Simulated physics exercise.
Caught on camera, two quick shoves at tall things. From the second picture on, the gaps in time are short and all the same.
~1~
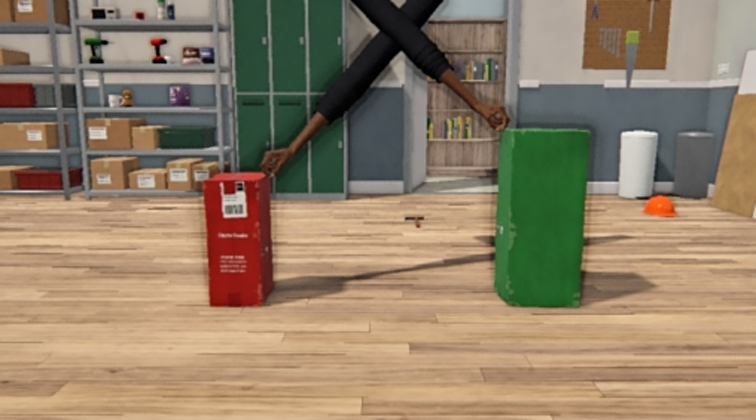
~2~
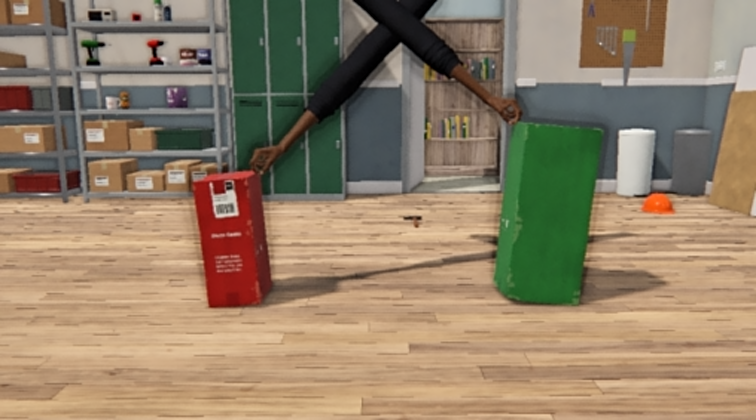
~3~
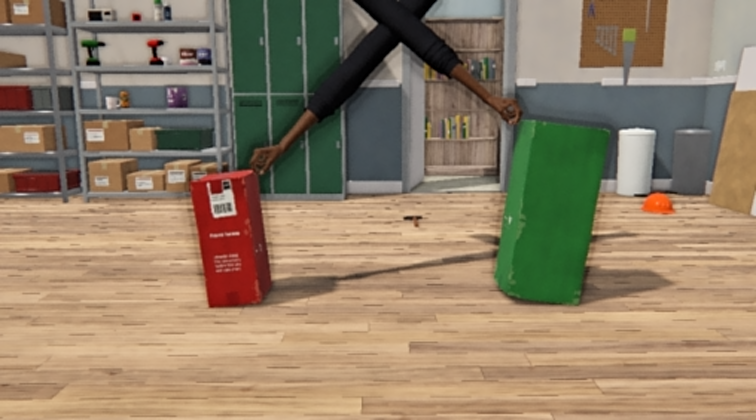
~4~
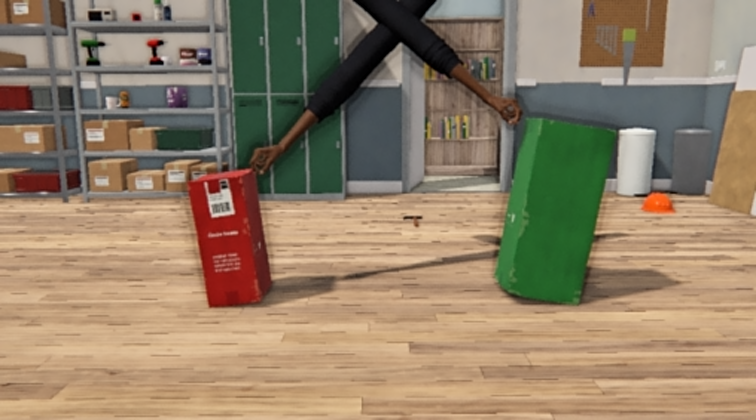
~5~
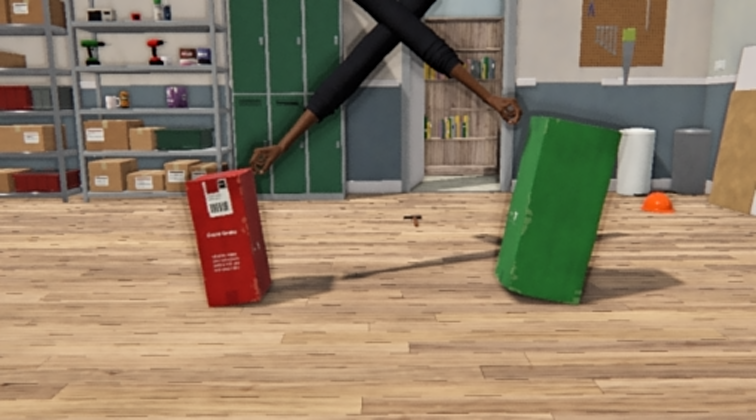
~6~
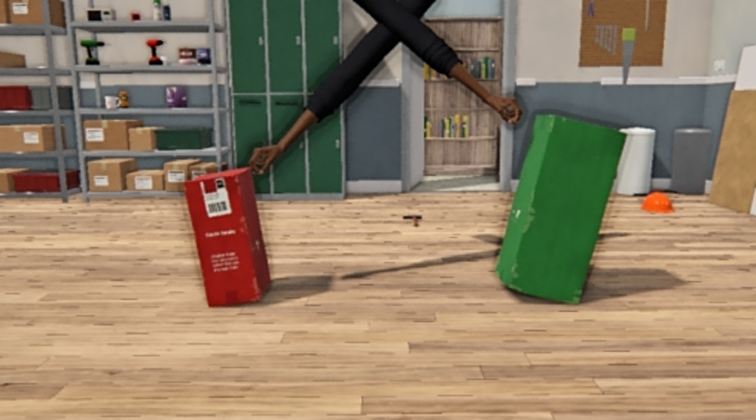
Two crossed arms pushed the tops of a short red parcel on the left and a taller green one on the right, and both leaned outward, the green one tilting farther.
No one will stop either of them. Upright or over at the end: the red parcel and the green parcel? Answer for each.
Here the red parcel rocks back upright and the green parcel falls over.
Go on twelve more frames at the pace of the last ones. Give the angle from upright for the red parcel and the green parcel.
Roughly 4° and 30°.
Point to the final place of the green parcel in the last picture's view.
Near (657, 261).
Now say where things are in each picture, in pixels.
Red parcel (241, 238) upright; green parcel (538, 216) upright, in the first frame.
Red parcel (235, 237) 4° off upright; green parcel (544, 212) 5° off upright, in the second frame.
Red parcel (234, 237) 5° off upright; green parcel (548, 210) 7° off upright, in the third frame.
Red parcel (232, 236) 6° off upright; green parcel (551, 209) 9° off upright, in the fourth frame.
Red parcel (231, 236) 7° off upright; green parcel (554, 208) 11° off upright, in the fifth frame.
Red parcel (230, 235) 8° off upright; green parcel (556, 208) 13° off upright, in the sixth frame.
Then, 0.26 s later than the last frame, red parcel 3° off upright near (236, 237); green parcel 33° off upright near (588, 207).
Then, 0.50 s later than the last frame, red parcel 3° off upright near (243, 237); green parcel 60° off upright near (628, 224).
When it is over, the red parcel returns to its base, near (239, 238); the green parcel goes down on its side, near (657, 261).
